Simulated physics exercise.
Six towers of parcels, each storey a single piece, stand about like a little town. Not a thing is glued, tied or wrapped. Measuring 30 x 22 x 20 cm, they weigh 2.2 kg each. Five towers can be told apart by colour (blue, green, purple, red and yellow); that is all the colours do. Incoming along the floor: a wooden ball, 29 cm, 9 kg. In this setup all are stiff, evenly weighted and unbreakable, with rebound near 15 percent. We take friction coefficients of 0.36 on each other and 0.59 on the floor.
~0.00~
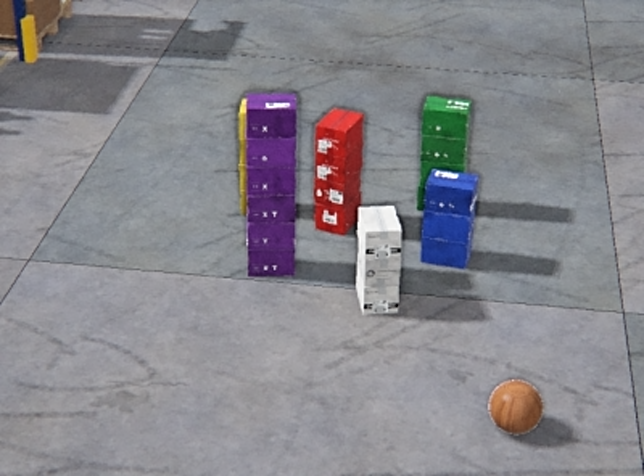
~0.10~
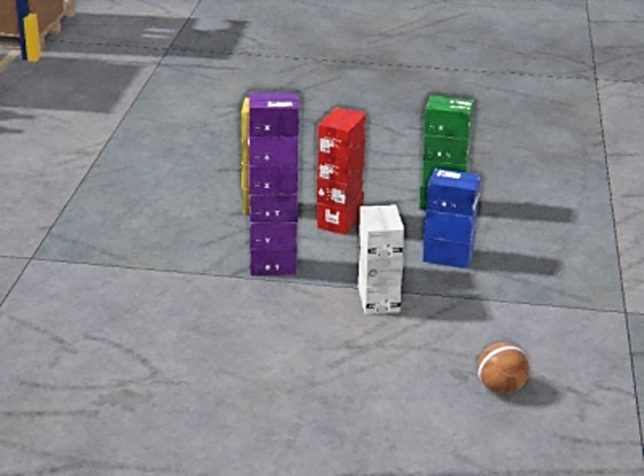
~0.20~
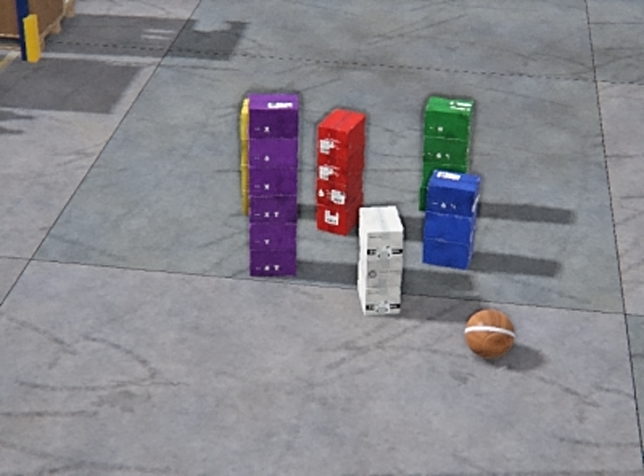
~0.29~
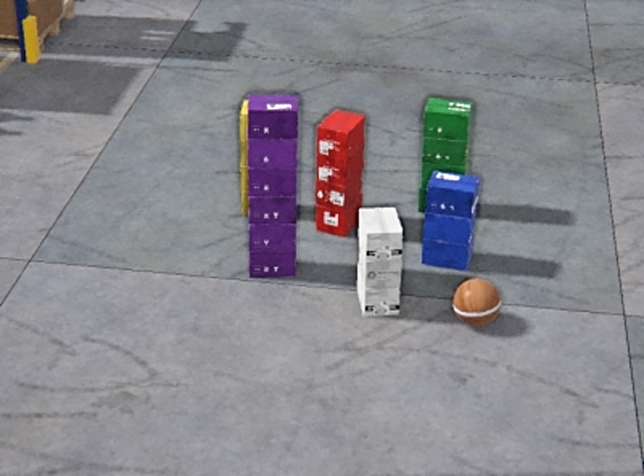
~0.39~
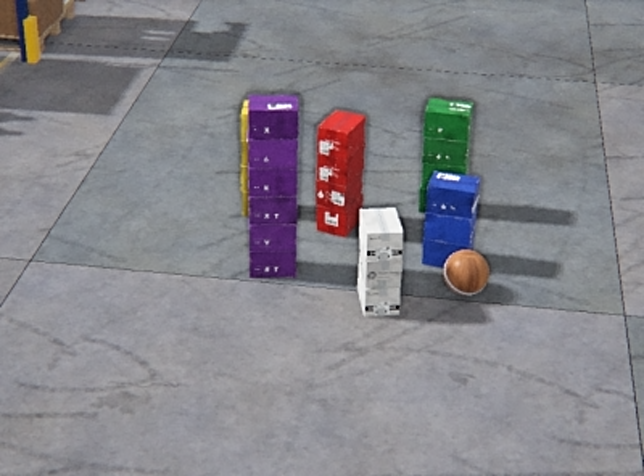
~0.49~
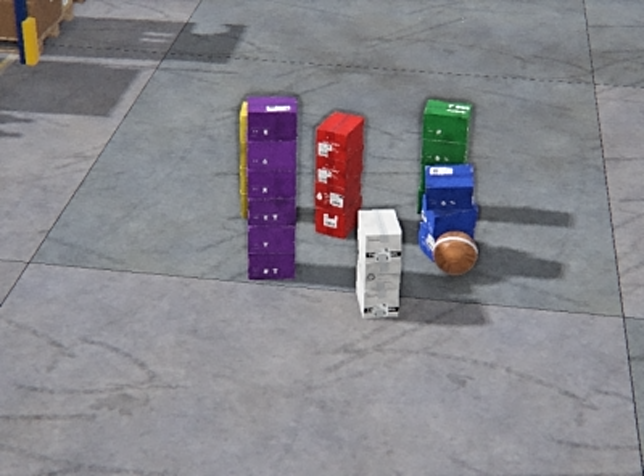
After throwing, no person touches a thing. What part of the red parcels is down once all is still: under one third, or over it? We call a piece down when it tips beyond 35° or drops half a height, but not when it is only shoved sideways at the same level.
Under one third.
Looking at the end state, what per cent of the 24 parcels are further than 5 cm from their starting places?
The answer is 30 percent.
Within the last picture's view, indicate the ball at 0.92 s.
Roughly at (436, 217).
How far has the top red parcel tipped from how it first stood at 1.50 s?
Something like 0°, give or take.
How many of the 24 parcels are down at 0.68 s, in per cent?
10 per cent at that moment.
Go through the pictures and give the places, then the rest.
In the first frame (we follow the side turned to the camera), ball (516, 407) 1.53 m from contact, 3.6 m/s; top red parcel (330, 142); top green parcel (444, 124); no piece has moved.
In the second frame, ball (504, 368) 1.18 m from contact, 3.6 m/s; top red parcel (333, 141).
In the third frame, ball (490, 334) 83 cm from contact, 3.6 m/s; top red parcel (333, 142).
In the fourth frame, ball (477, 303) 48 cm from contact, 3.6 m/s; top red parcel (332, 143).
In the fifth frame, ball (466, 273) 13 cm from contact, 3.6 m/s; top red parcel (332, 144).
In the sixth frame, ball (455, 253) after contact, 2.0 m/s; top red parcel (331, 145); top blue parcel (450, 199) tipped 14°; steepest lean 17°, the parcel at (456, 223); 3 stirred so far.
Around 0.68 s, ball still moving; none of the 4 red parcels down (2 of 24 in all colours); top red parcel unmoved; top blue parcel tipped 60°.
Around 0.92 s, ball still moving; none of the 4 red parcels down (2 of 24 in all colours); top red parcel unmoved; top blue parcel on its side.
Around 1.50 s, ball still moving; none of the 4 red parcels down (5 of 24 in all colours); top red parcel unmoved; top green parcel on its side.
Finally (2.6 s), ball rolling away; none of the 4 red parcels down (5 of 24 in all colours); top red parcel unmoved; top green parcel on its side. That is 0 per cent. Seen by the last camera, middles, top red parcel near (340, 136), top green parcel near (361, 155).
